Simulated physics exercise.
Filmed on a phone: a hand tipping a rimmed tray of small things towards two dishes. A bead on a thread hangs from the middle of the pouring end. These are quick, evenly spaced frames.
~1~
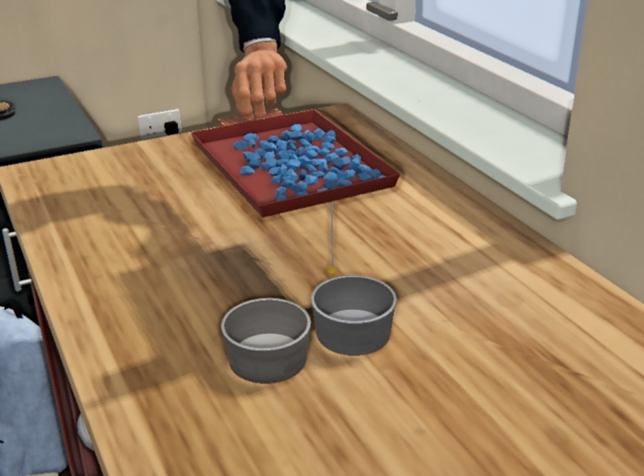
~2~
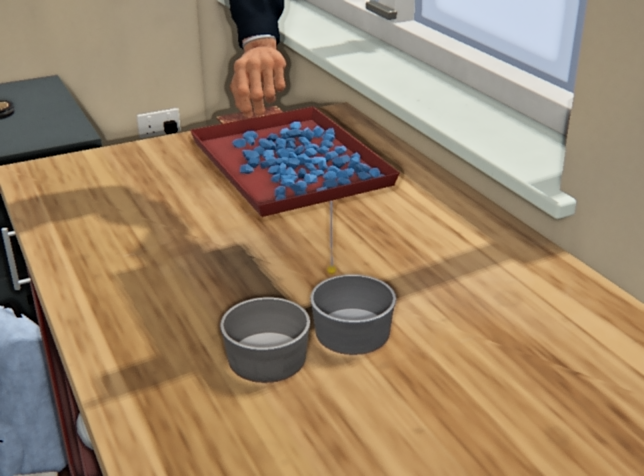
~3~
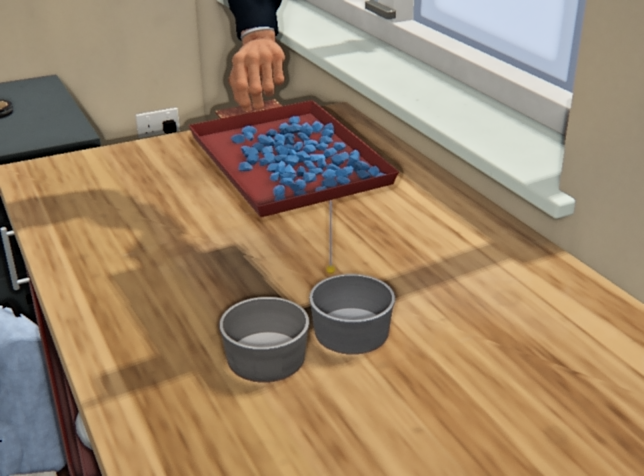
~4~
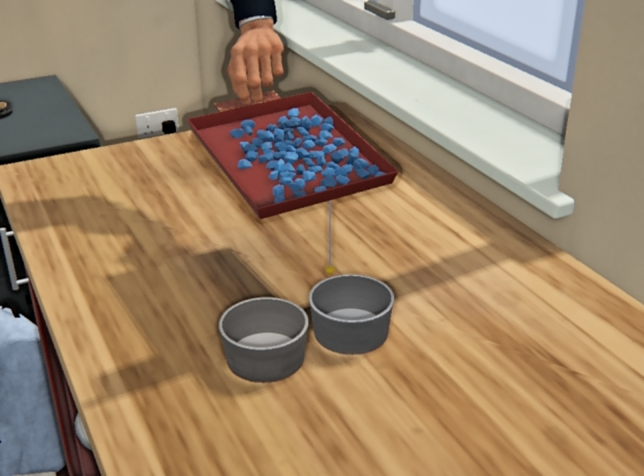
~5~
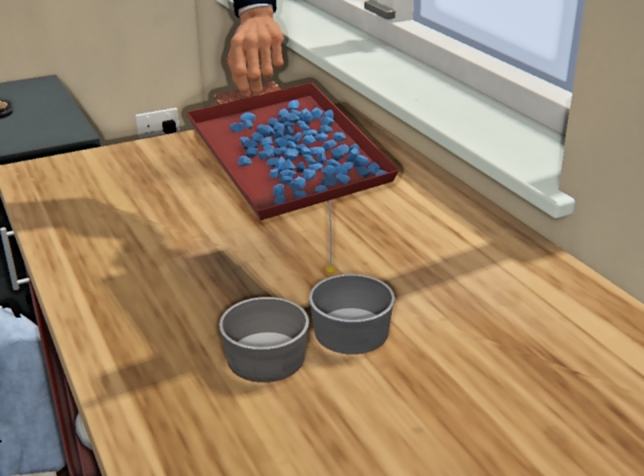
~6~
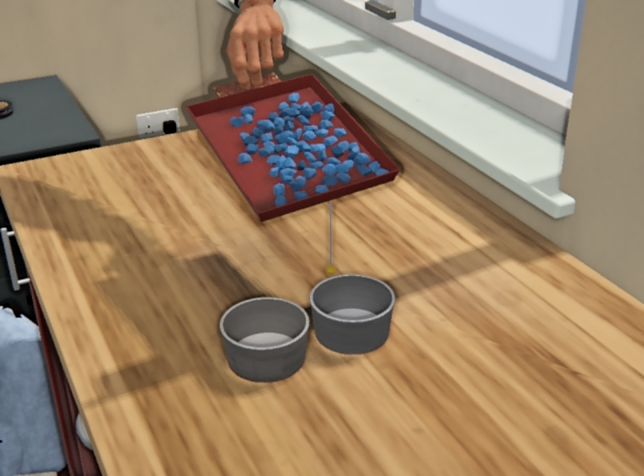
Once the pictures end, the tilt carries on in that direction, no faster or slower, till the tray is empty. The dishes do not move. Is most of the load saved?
Caught overall: Over half.
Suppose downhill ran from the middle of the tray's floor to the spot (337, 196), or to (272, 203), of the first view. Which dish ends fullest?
The first try: Right. The second: The left one.
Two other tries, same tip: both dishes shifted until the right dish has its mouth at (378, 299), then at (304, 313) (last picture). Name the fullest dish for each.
First the left one, then the right-hand dish.
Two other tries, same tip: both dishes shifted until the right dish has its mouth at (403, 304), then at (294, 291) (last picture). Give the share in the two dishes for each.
Roughly 30 per cent, and 50 per cent.
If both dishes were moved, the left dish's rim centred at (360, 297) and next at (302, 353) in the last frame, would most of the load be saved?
The first try: Not half. The second: Under half.
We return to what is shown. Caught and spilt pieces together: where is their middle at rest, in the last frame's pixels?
Roughly at (280, 347).
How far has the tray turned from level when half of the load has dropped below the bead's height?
Roughly 95°.
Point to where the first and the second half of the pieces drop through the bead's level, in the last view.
Around (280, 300) and then (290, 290).
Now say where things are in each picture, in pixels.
The first frame shows corners of the pouring end at (262, 203) and (395, 173), level; middle of the load at (304, 161), aquarium stones; left dish at (284, 361); right dish at (373, 334); bead on its thread at (332, 271).
The second frame shows corners of the pouring end at (261, 203) and (395, 172), level; middle of the load at (303, 159).
The third frame shows corners of the pouring end at (260, 204) and (394, 171), tipped barely, lowest at the left corner; middle of the load at (302, 156).
The fourth frame shows corners of the pouring end at (260, 206) and (393, 170), tipped a little, lowest at the left corner; middle of the load at (301, 153).
The fifth frame shows corners of the pouring end at (260, 207) and (394, 169), tipped a little, lowest at the left corner; middle of the load at (301, 149).
The sixth frame shows corners of the pouring end at (261, 210) and (394, 168), tipped a little, lowest at the left corner; middle of the load at (302, 146); left dish at (283, 360); right dish at (372, 333).
Soon after the last picture, tray tipped steeply; nearly all on the tray; a stray few in the air.
A little later, tray tipped right over; about a quarter on the tray; about half in the left dish; a small part in the right dish; a stray few outside both; about a quarter in the air.
Later still, tray tipped past a quarter turn; about two thirds in the left dish; about a quarter in the right dish; a small part outside both.
At rest, tray tipped past a quarter turn; about two thirds in the left dish; about a quarter in the right dish; a small part outside both.
